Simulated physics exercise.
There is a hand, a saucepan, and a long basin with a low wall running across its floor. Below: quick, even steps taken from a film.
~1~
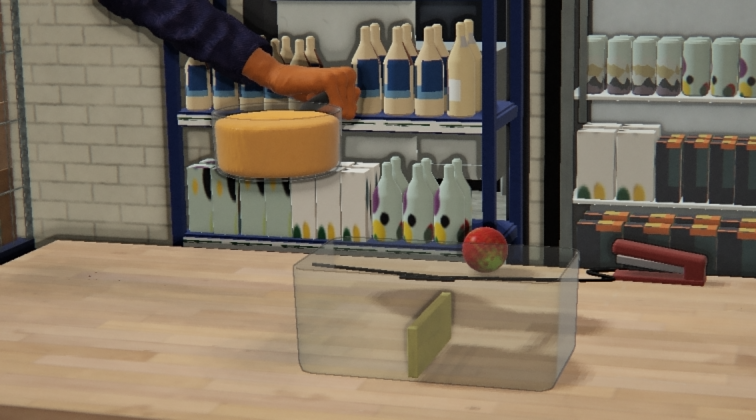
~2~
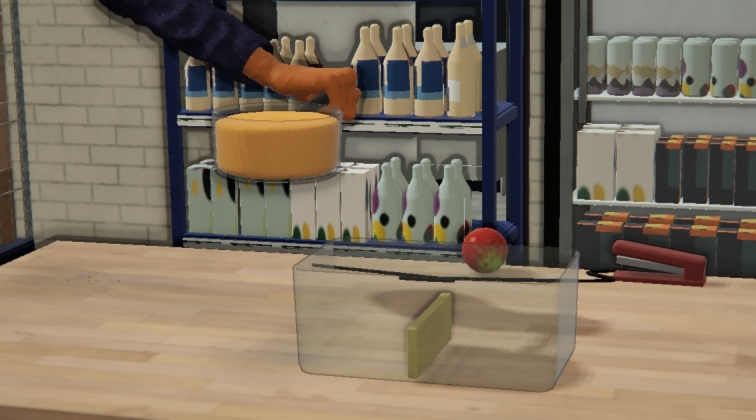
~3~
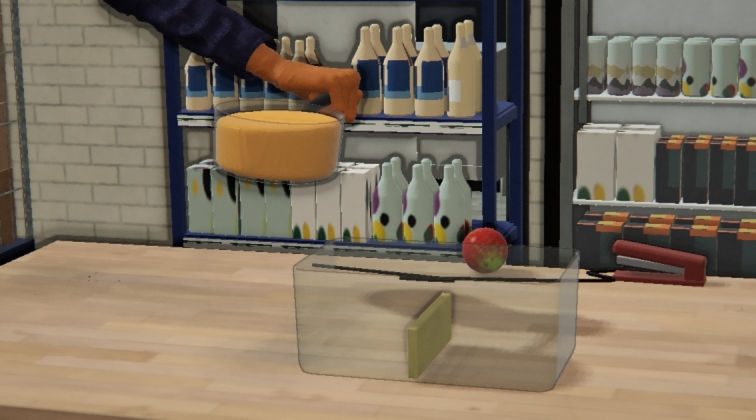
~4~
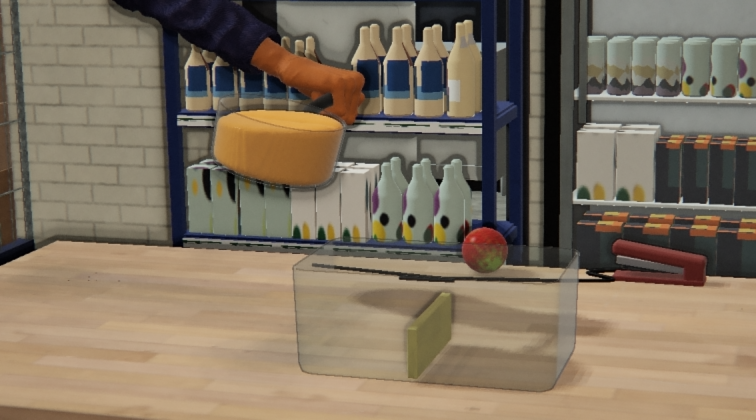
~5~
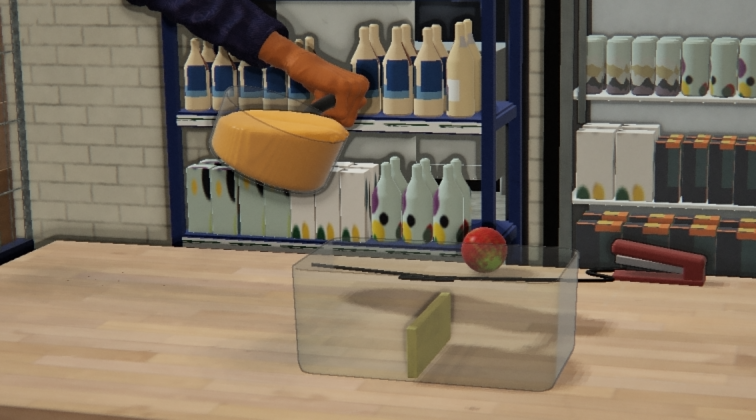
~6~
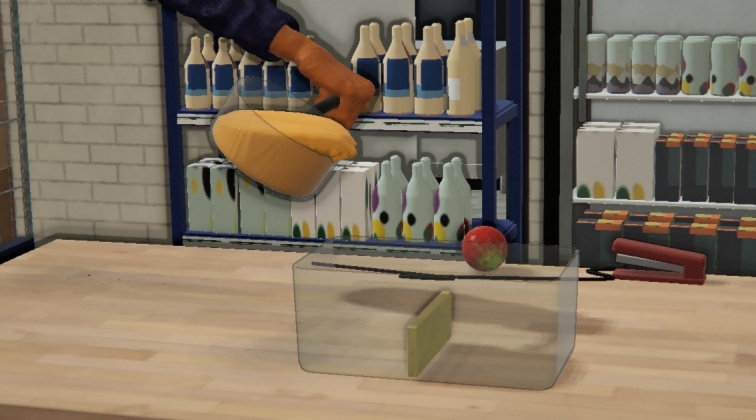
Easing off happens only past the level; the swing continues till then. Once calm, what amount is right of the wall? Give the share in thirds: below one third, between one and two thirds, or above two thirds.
The share is below one third.
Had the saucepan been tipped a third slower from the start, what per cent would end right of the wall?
About 5 %.
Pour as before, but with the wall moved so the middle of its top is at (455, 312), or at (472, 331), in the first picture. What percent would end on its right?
In order, 10 and 20 in a hundred.
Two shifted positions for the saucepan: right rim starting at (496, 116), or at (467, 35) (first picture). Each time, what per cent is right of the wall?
85 %, then 80 %.
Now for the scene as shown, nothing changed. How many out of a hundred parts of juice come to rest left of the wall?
About 90 per cent.
A moment on, the saucepan is tipped right over and 18 per cent is still to pour, 43 is left of the wall and 0 right of it.
Next, the saucepan is tipped right over and 3 per cent is still to pour, 84 is left of the wall and 2 right of it.
Then the saucepan is tipped right over and 0 per cent is still to pour, 88 is left of the wall and 7 right of it.
Later the saucepan is tipped right over and 0 per cent is still to pour, 89 is left of the wall and 7 right of it.
Finally, 89 per cent lies left of the wall, 7 right of it and 4 outside.
